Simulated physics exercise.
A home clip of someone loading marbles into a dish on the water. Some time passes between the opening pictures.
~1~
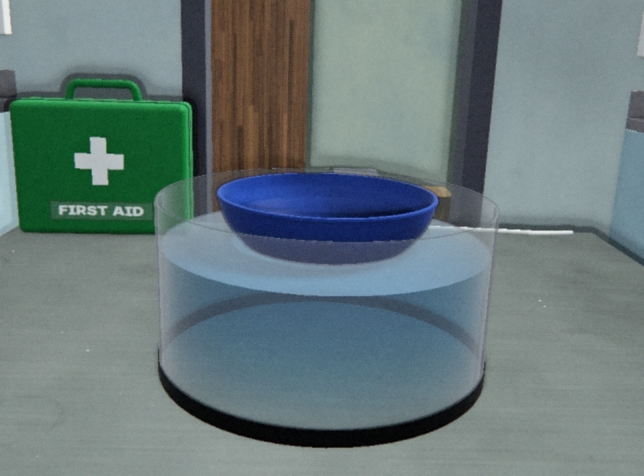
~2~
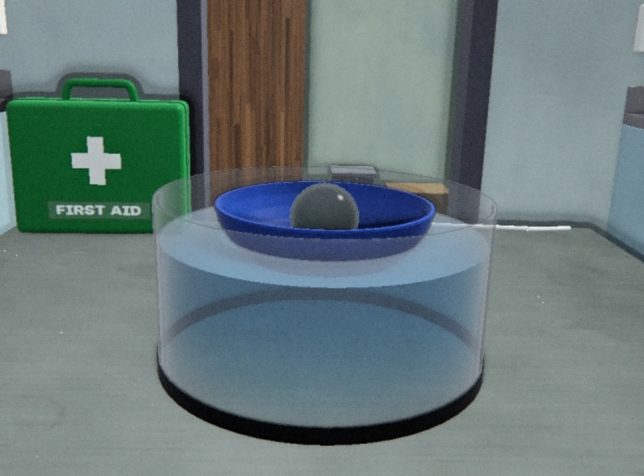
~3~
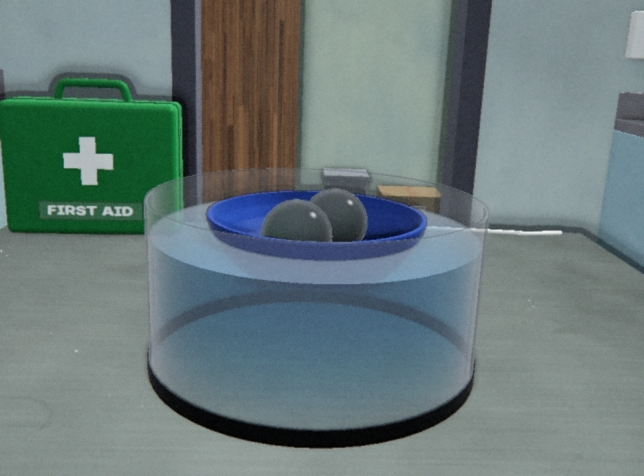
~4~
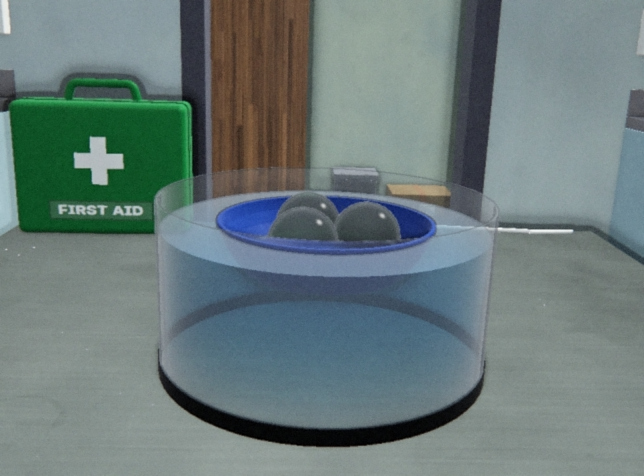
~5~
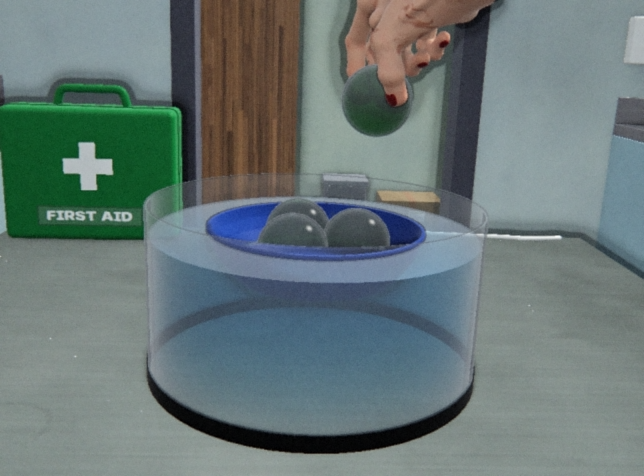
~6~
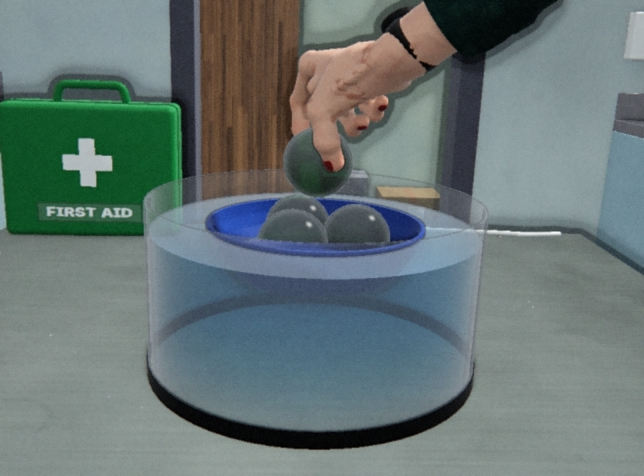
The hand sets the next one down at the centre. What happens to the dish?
As it turns out, it is swamped.
Next, the glass marble is in and the dish dips.
After that, water pours in over its edge.
Finally, the dish lies on the bottom with its load.
